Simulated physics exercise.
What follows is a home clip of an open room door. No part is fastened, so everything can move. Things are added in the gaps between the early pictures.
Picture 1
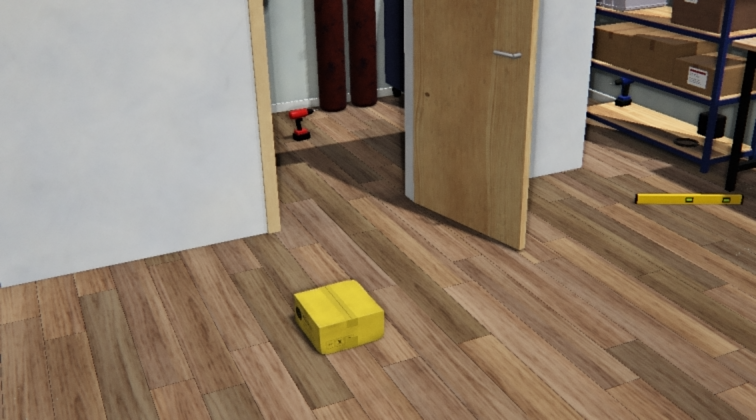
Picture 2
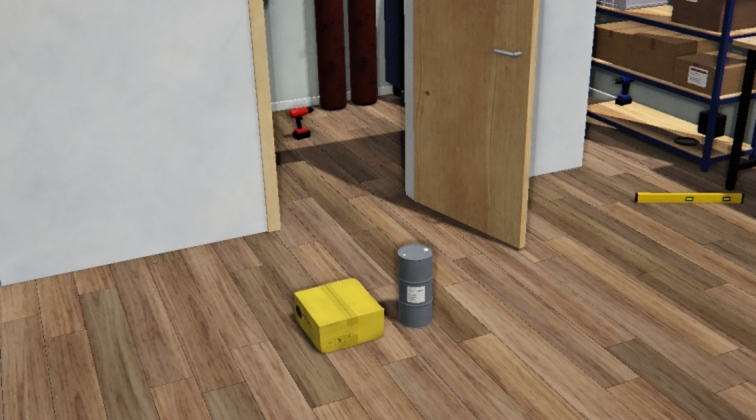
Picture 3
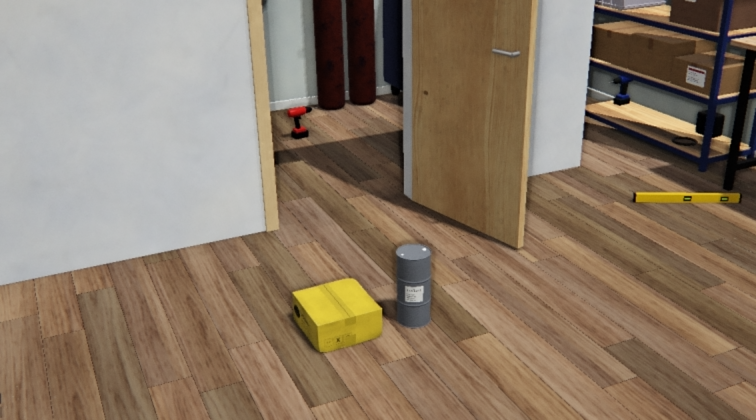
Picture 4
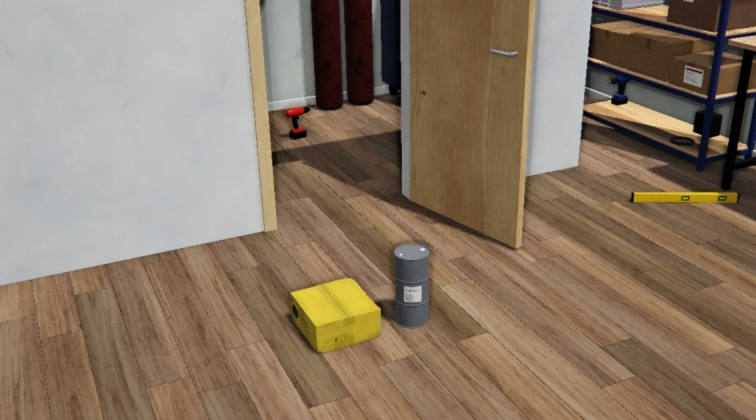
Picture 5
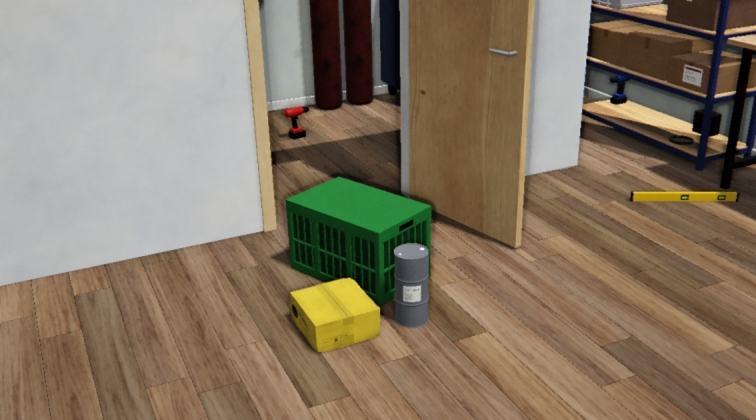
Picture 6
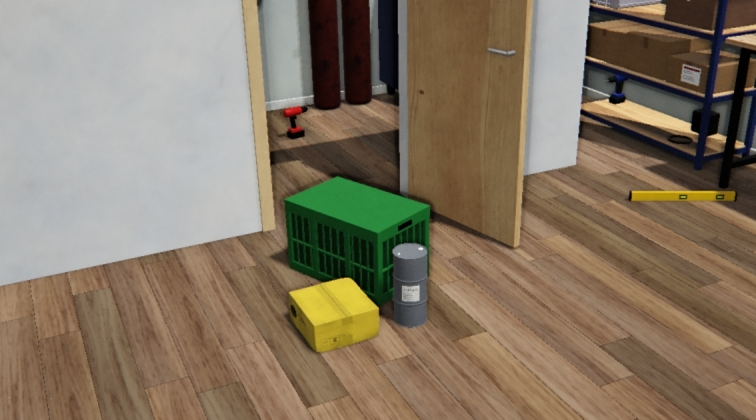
A grey canister and then a green chest appear beside the still yellow parcel.
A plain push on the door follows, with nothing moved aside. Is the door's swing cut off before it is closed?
The door falls short.
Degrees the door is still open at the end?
The answer is roughly 65°.
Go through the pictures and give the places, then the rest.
Door wide open and still; yellow parcel (339, 316), in the first picture.
Door wide open and still; yellow parcel (339, 314); grey canister (415, 286), in the second picture.
Door wide open and still; yellow parcel (337, 314); grey canister (414, 286), in the third picture.
Door wide open and still; yellow parcel (335, 314); grey canister (412, 286), in the fourth picture.
Door wide open and still; yellow parcel (335, 314); grey canister (412, 286), in the fifth picture.
Door wide open and still; green chest (357, 238); yellow parcel (333, 314), in the sixth picture.
Then, 0.60 s after the last picture, door at 95°.
Then, 1.00 s after the last picture, door at 82°.
Then, 1.40 s after the last picture, door at 66°.
At rest, door at 63°; all 3 in place. Seen from the same camera at the end, green chest near (356, 238).
